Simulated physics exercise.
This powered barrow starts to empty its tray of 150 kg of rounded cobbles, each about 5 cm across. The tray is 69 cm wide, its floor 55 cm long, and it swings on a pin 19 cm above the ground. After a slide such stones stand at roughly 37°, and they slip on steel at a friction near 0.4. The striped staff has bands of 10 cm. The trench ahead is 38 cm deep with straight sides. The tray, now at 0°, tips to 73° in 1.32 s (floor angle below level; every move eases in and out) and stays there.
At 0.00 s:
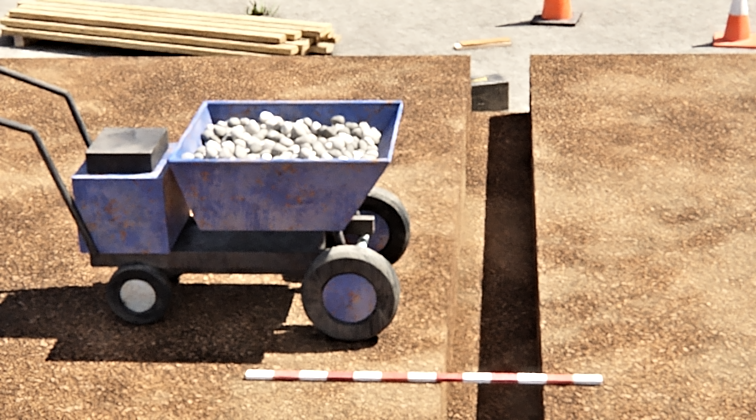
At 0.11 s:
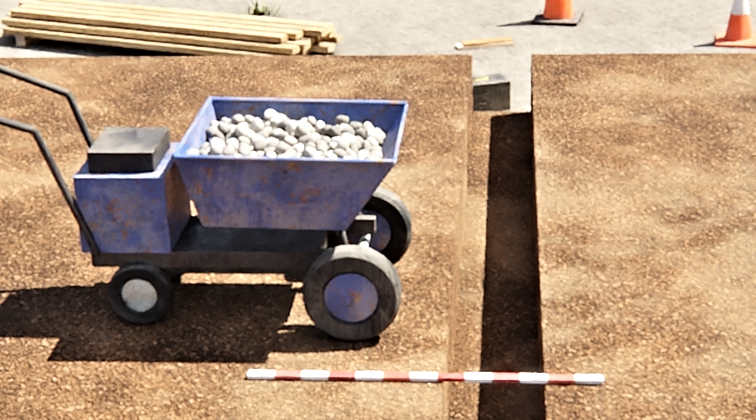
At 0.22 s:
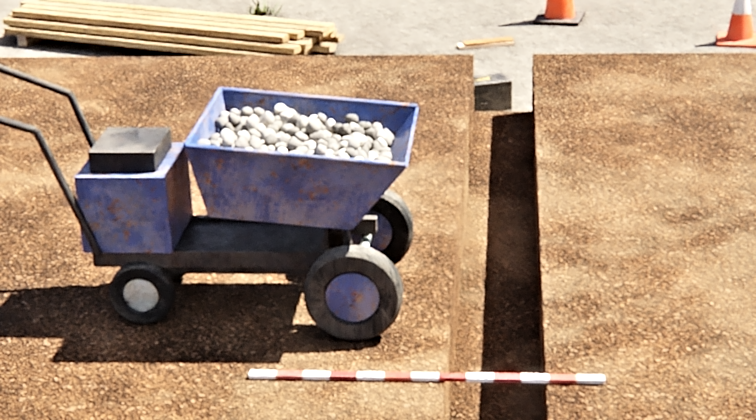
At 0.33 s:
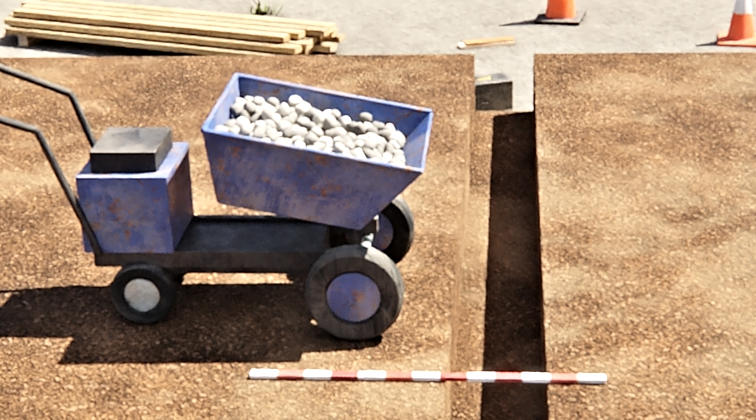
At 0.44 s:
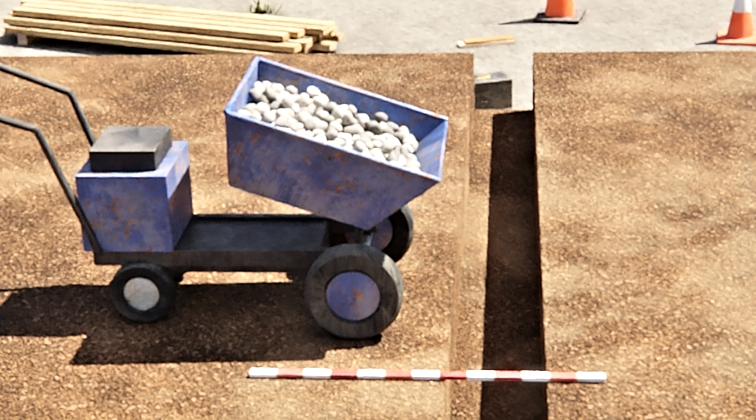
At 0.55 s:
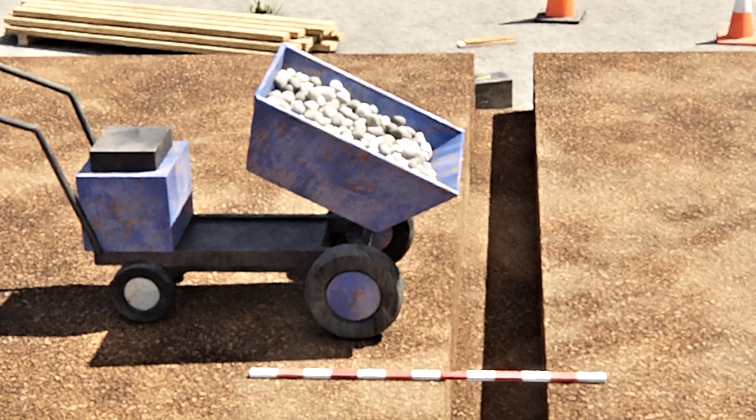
A blue tray full of rounded stones tilts down toward the right on a wheeled barrow.
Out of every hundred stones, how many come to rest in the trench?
About 56 per cent.
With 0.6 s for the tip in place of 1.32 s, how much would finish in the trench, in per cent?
Then about 35 per cent.
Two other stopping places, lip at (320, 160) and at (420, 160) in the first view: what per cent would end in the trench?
First some 100, then 30 per cent.
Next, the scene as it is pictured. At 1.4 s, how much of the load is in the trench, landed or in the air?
About 15 per cent by then.
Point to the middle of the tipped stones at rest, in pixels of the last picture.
Near (537, 353).
After 1.0 s the floor is at 62°; 99 % in the tray, 1 % in the trench; the foremost stones are at (518, 252).
After 1.4 s the floor is at 73°; 59 % in the tray, 13 % in the trench, 28 % past the trench; the foremost stones are at (662, 309).
After 1.8 s the floor is at 73°; 29 % in the tray, 26 % in the trench, 45 % past the trench; the foremost stones are past the picture's edge.
After 3.7 s the floor is at 73°; 0 % in the tray, 56 % in the trench, 44 % past the trench; the foremost stones are past the picture's edge.
